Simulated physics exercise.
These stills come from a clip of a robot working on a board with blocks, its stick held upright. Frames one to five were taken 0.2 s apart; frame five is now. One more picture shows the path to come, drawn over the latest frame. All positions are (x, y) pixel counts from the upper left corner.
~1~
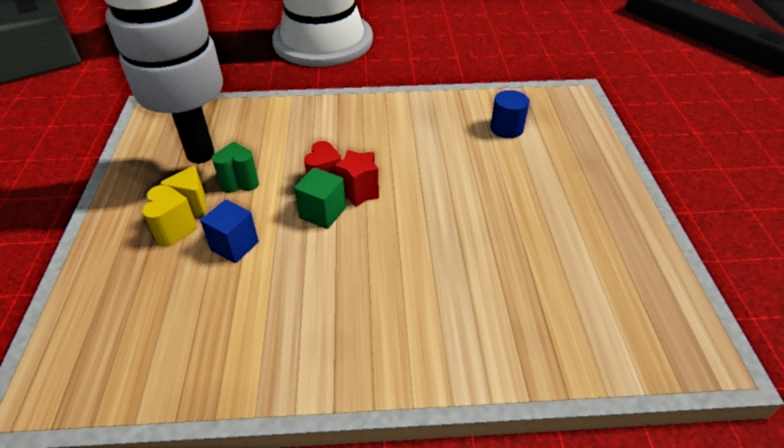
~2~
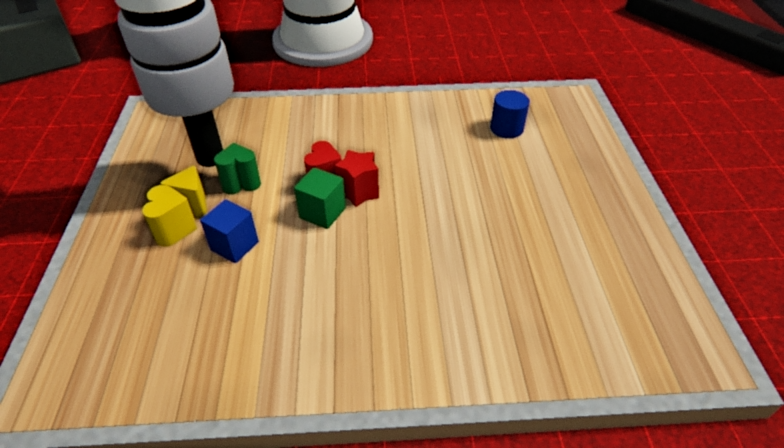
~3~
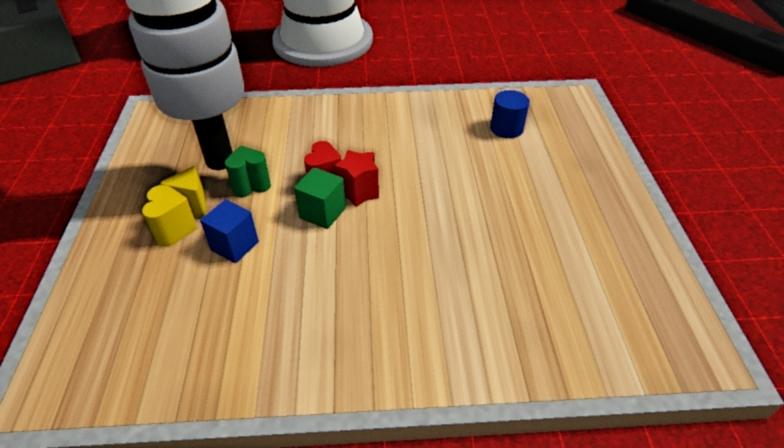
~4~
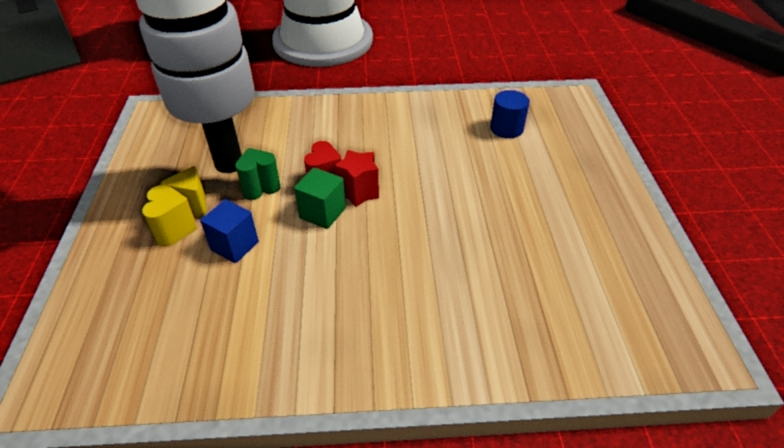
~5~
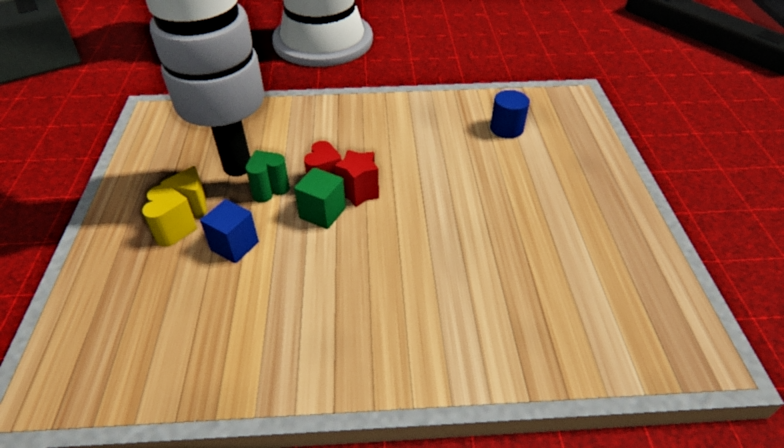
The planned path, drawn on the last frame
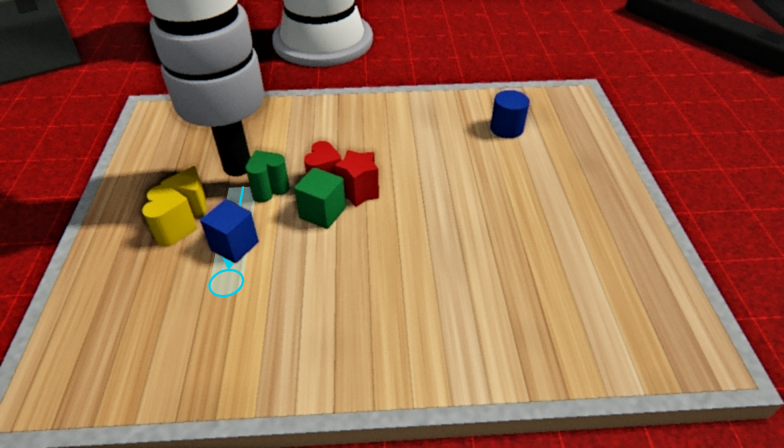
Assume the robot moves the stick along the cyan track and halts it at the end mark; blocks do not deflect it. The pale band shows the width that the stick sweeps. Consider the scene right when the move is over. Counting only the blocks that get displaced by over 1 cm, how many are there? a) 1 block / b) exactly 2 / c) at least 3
The answer is a.
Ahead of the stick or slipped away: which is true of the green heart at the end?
Left aside or behind.
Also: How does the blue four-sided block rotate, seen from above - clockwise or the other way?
Short answer: Counterclockwise.
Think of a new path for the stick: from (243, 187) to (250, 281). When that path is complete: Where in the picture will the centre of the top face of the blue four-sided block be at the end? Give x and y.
Close to (203, 258).
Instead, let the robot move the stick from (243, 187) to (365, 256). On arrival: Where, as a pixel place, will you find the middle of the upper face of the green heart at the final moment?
At roughly (326, 178).
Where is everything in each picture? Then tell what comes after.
The first picture shows stick's lower end (201, 156); yellow triangle (184, 179); blue four-sided block (226, 216); green heart (232, 153).
The second picture shows stick (211, 160); green heart (234, 154).
The third picture shows stick (221, 163); green heart (244, 156).
The fourth picture shows stick (230, 166); green heart (254, 158).
The fifth picture shows stick (238, 169); yellow triangle (184, 179); blue four-sided block (226, 216); green heart (263, 160).
Drawn move, in a line from (243, 187) to (226, 283).
What follows on the original path. One third of the way, stick (232, 198); green heart (264, 163), turned 15° anticlockwise.
Two thirds of the way, stick (226, 229); blue four-sided block (226, 247), turned 15° anticlockwise; green heart (264, 163), turned 15° anticlockwise.
At the end, stick (220, 265); yellow triangle still; blue four-sided block (226, 279), turned 60° anticlockwise; green heart (264, 163), turned 15° anticlockwise.
